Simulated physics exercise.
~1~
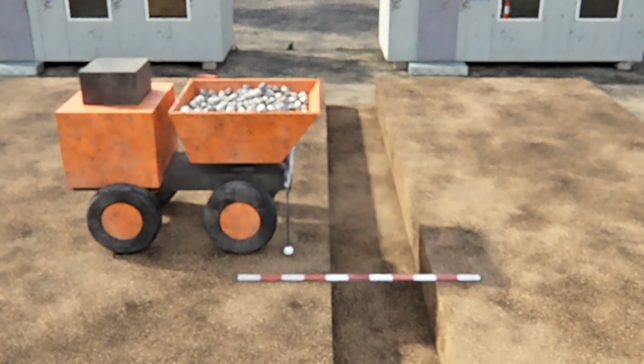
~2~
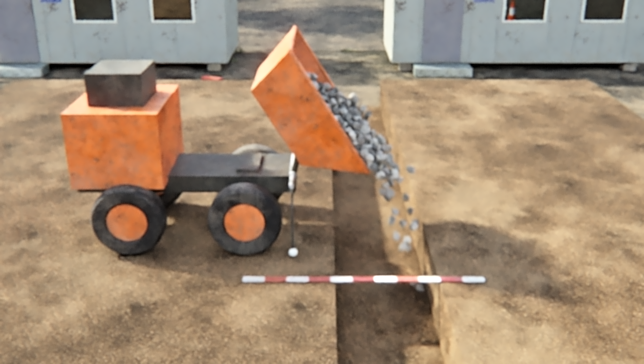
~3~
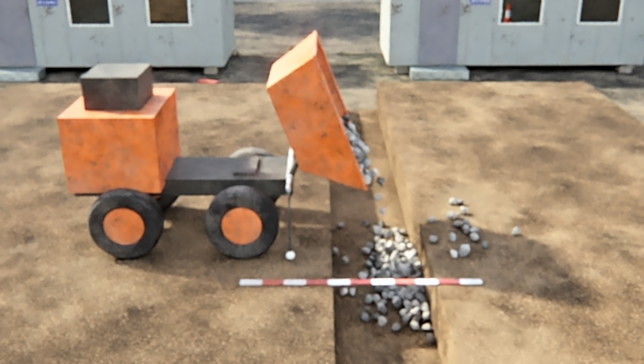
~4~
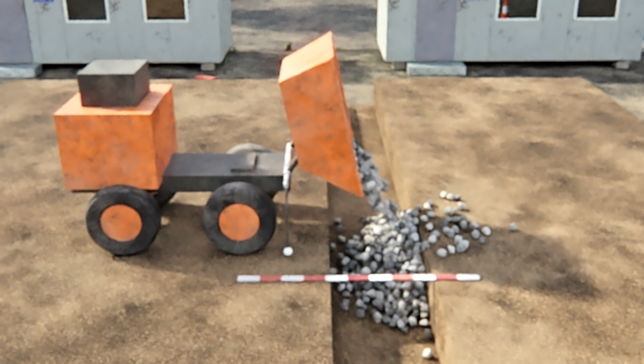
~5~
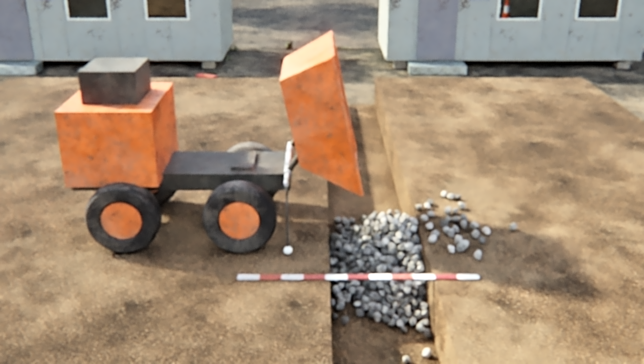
An orange dumper tips its skip and pours grey stones into a trench, scattering some beyond.
